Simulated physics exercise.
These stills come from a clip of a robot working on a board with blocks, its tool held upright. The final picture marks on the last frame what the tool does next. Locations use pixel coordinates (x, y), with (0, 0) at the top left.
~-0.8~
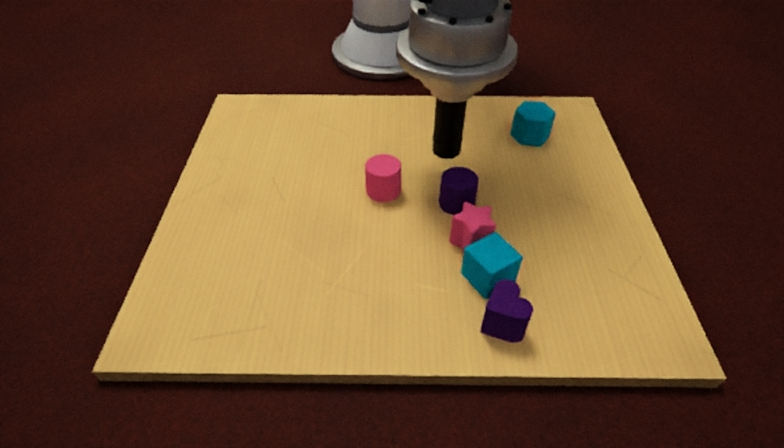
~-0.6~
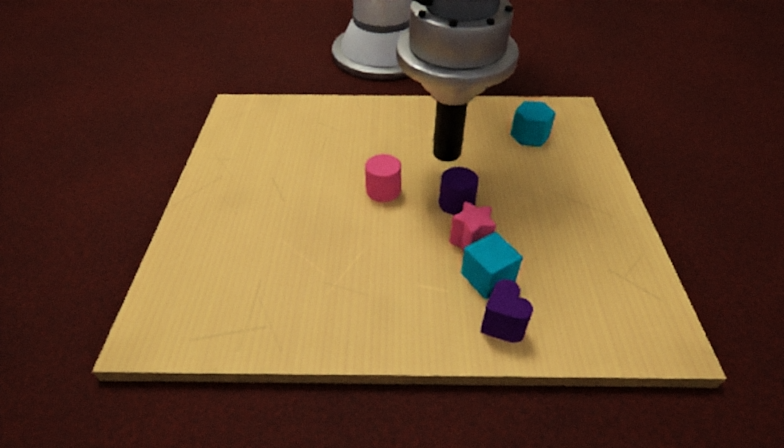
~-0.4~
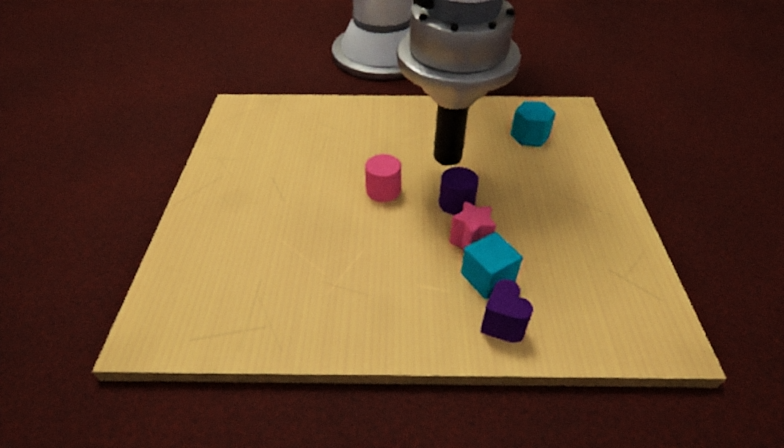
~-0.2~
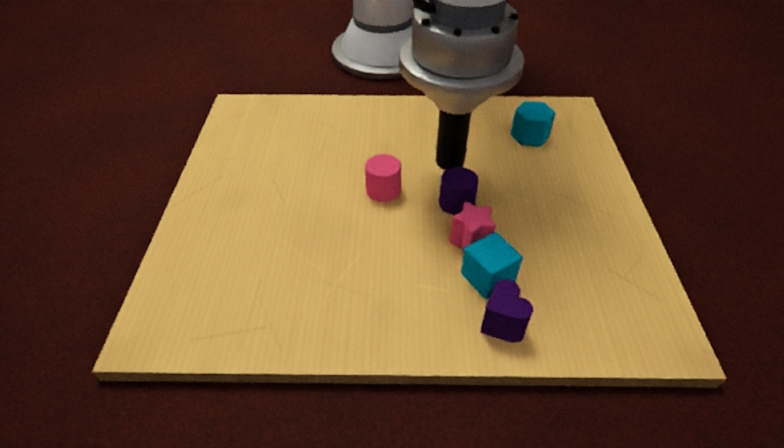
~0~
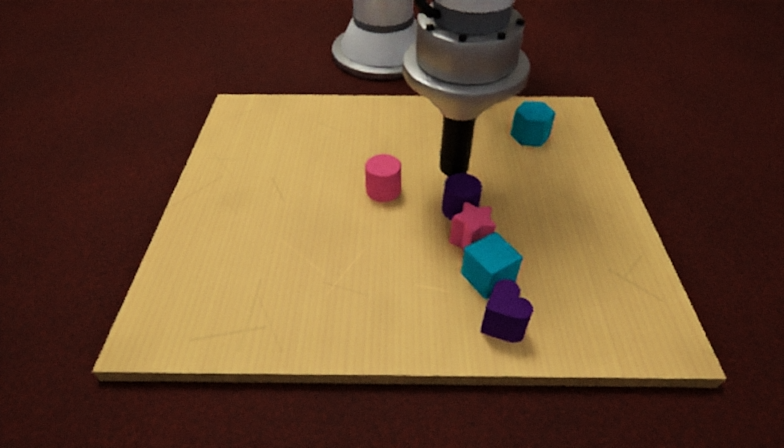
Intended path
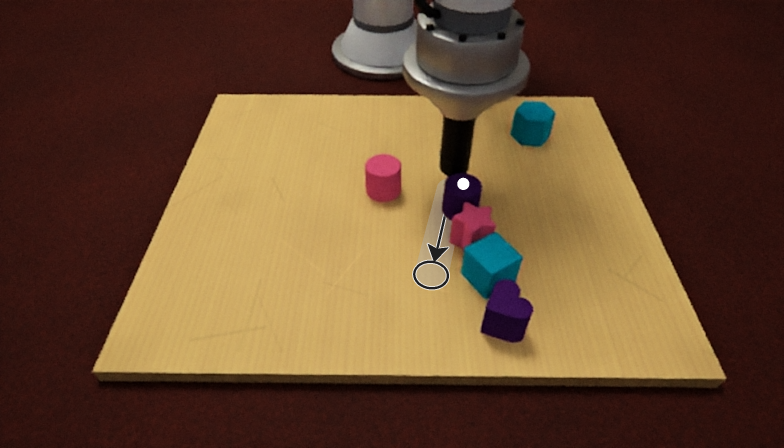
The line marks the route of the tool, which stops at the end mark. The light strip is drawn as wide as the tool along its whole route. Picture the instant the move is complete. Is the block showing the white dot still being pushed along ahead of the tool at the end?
The answer is yes.
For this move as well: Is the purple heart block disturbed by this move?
Put simply, it goes somewhere else.
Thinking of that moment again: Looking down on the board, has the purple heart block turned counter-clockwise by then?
In short: No.
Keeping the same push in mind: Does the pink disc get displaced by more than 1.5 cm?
In short: No.
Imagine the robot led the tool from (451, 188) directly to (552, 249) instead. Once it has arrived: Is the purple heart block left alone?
Yes - that is the case.
The line goes from (451, 188) directly to (431, 275); the dot is on the purple disc.
What follows on the original path. One third of the way, tool (447, 195); purple disc (457, 213); pink star block (476, 239), turned 30° anticlockwise; turquoise square (506, 267), turned 15° anticlockwise; purple heart block (517, 311), turned 15° clockwise.
Two thirds of the way, tool (441, 224); purple disc (450, 244); pink star block (479, 267), turned 55° anticlockwise; turquoise square (521, 282), turned 50° anticlockwise; purple heart block (526, 319), turned 55° clockwise.
At the end, tool (433, 256); pink disc unmoved; purple disc (444, 280); pink star block (484, 291), turned 85° anticlockwise; turquoise square (530, 287), turned 60° anticlockwise; purple heart block (529, 322), turned 65° clockwise.
